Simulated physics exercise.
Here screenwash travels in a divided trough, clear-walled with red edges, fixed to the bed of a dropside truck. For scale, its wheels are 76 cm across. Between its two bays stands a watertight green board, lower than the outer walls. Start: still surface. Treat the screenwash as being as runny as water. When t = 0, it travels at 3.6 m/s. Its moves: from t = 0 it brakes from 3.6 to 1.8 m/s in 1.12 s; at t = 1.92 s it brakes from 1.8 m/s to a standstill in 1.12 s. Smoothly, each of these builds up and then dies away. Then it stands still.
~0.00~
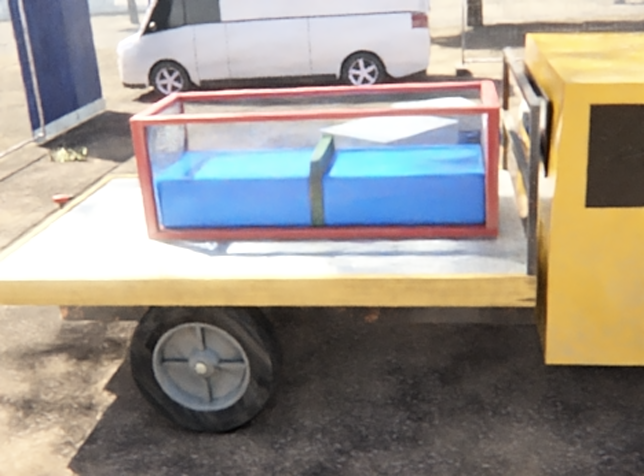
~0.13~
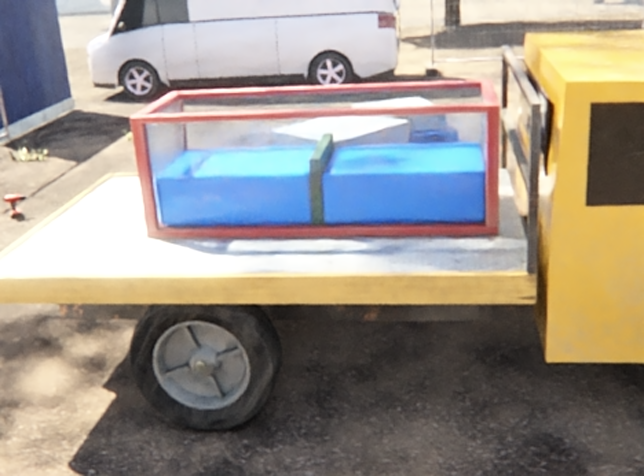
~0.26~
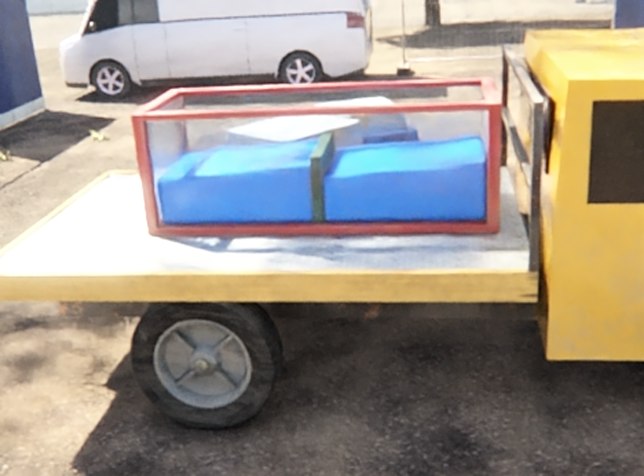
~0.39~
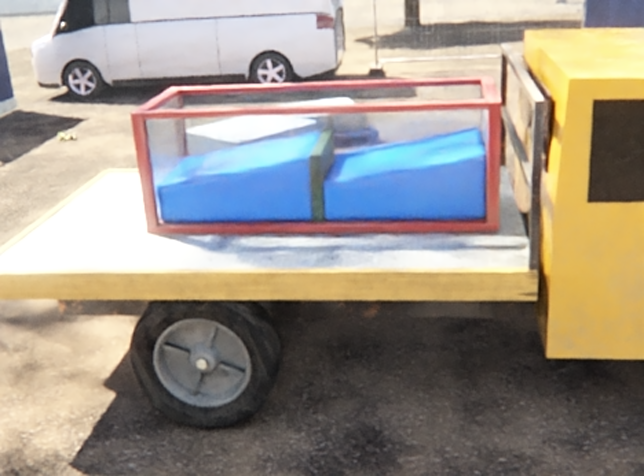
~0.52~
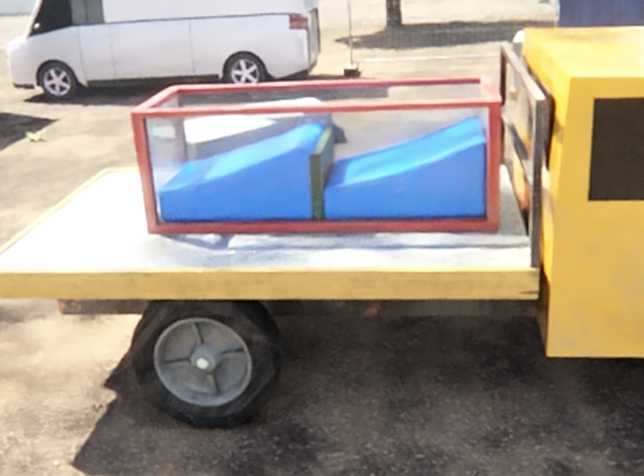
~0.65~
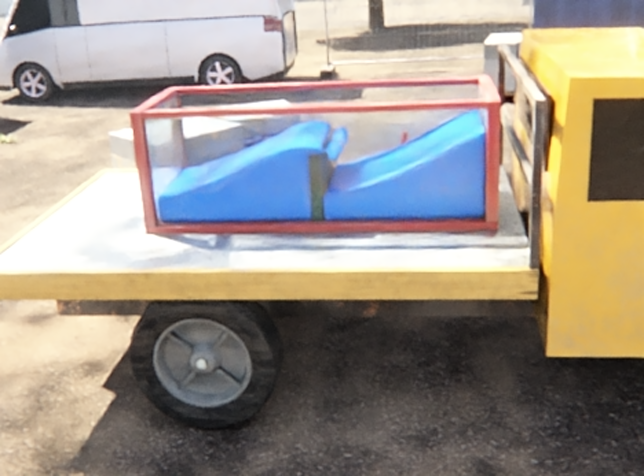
A red-edged, clear-walled trough of bright blue liquid, split by a low dark green divider, sits on the pale flat bed of a yellow truck, seen side-on in a sunlit paved lot with a white van behind. The liquid begins level, then climbs toward the right in both halves, and some crosses the divider. The background slides left while the truck stays in place in view, its wheel turning.
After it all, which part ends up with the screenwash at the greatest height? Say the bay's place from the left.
The screenwash ends highest in the second one.
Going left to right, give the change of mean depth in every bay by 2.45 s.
Reading from the left, the first one is down by 2 and the second is up by 2.
Then, 1.45 s in, the mean depths from the left are 27, 30 cm.
Then, 2.45 s in, the mean depths from the left are 26, 31 cm.
Then, 3.55 s in, the mean depths from the left are 26, 31 cm.
Then, 6.03 s in, the mean depths from the left are 27, 30 cm.
